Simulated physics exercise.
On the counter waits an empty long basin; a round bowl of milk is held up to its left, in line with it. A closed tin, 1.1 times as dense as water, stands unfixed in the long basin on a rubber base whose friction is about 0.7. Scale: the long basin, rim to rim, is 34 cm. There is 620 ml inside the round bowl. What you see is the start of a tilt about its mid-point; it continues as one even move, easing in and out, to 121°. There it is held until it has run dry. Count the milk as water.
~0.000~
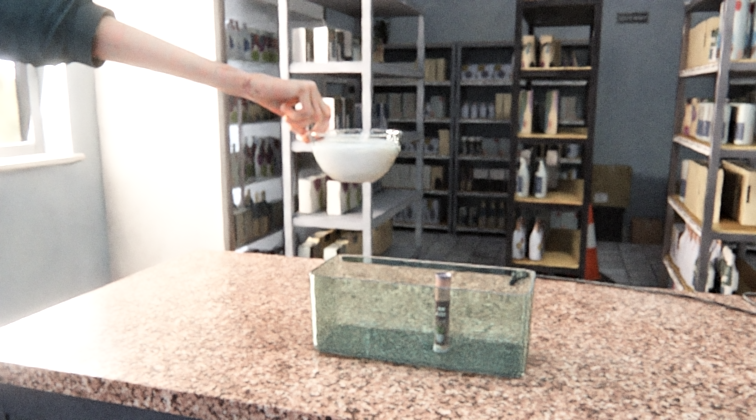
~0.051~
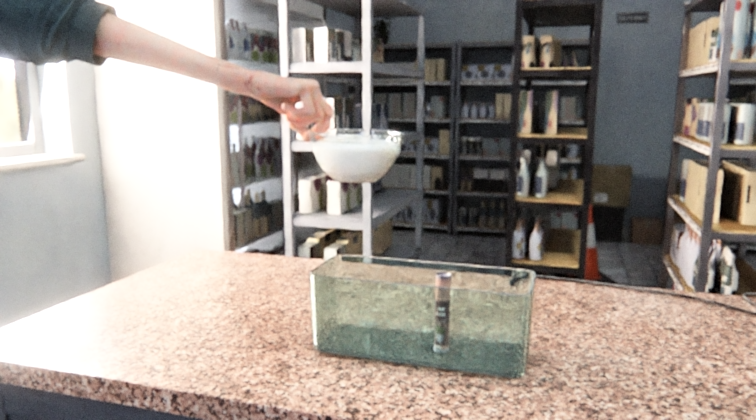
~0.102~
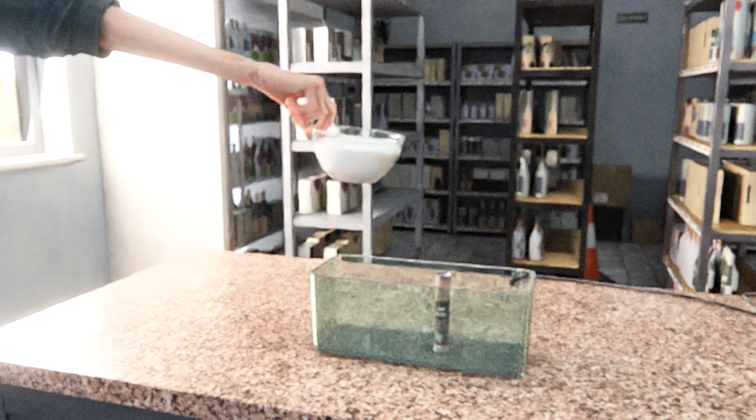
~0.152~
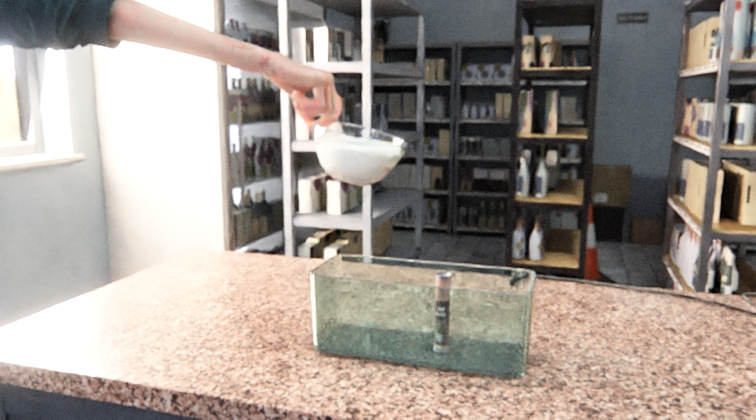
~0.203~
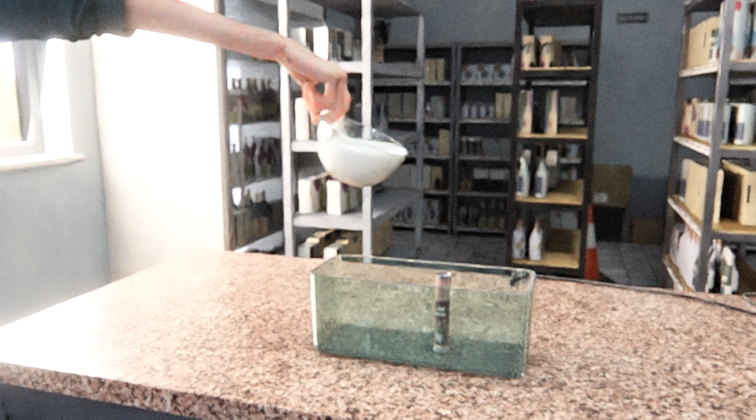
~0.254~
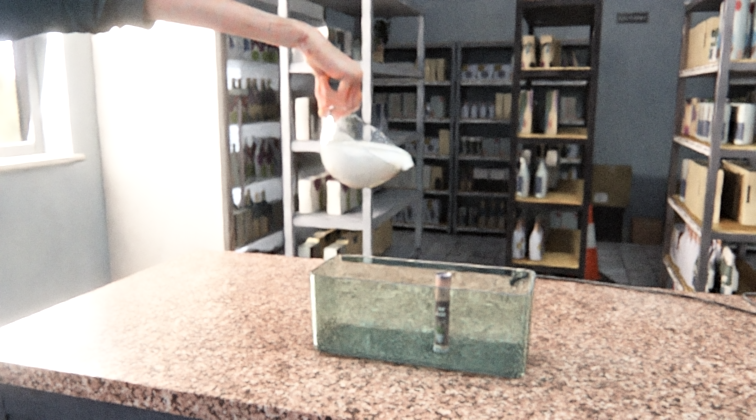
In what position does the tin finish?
It finishes knocked over.
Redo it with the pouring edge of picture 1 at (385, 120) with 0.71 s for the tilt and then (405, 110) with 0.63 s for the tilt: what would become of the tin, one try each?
First it tips over; then it stays on its base.
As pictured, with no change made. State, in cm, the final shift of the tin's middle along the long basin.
In the end the tin's centre has shifted about 7.5 centimetres.
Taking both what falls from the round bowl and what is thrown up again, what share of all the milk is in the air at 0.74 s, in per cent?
Close to 1 per cent.
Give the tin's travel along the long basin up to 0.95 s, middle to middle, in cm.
Around 5 centimetres.
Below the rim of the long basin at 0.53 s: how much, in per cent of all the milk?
Fraction in basin: Approx. 46%.
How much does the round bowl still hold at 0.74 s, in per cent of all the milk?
Around 0 percent of it.
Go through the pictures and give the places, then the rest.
It leans 0°; its right rim is at (401, 135); the milk meets the walls at (318, 142) and (398, 144); the long basin's rim runs from (323, 265) to (533, 284); the tin's top is at (443, 278), in the first picture.
It leans 2°; its right rim is at (401, 136); the milk meets the walls at (318, 141) and (399, 144), in the second picture.
It leans 7°; its right rim is at (403, 140); the milk meets the walls at (320, 139) and (400, 146), in the third picture.
It leans 14°; its right rim is at (404, 147); the milk meets the walls at (322, 139) and (402, 148), in the fourth picture.
It leans 25°; its right rim is at (405, 156); the milk meets the walls at (325, 140) and (406, 152), in the fifth picture.
It leans 37°; its right rim is at (404, 167); the milk meets the walls at (326, 144) and (395, 154); 7 per cent is over the edge, in the sixth picture.
After 0.53 s the tilt is 107° and 6 per cent is still to pour; the tin stands where it began.
After 0.74 s the tilt is 121° and 0 per cent is still to pour; the tin leans 5°.
After 0.95 s the tilt is 121° and 0 per cent is still to pour; the tin leans 34°.
After 1.18 s the tilt is 121° and 0 per cent is still to pour; the tin lies on its side.
In the end the tin lies on its side.
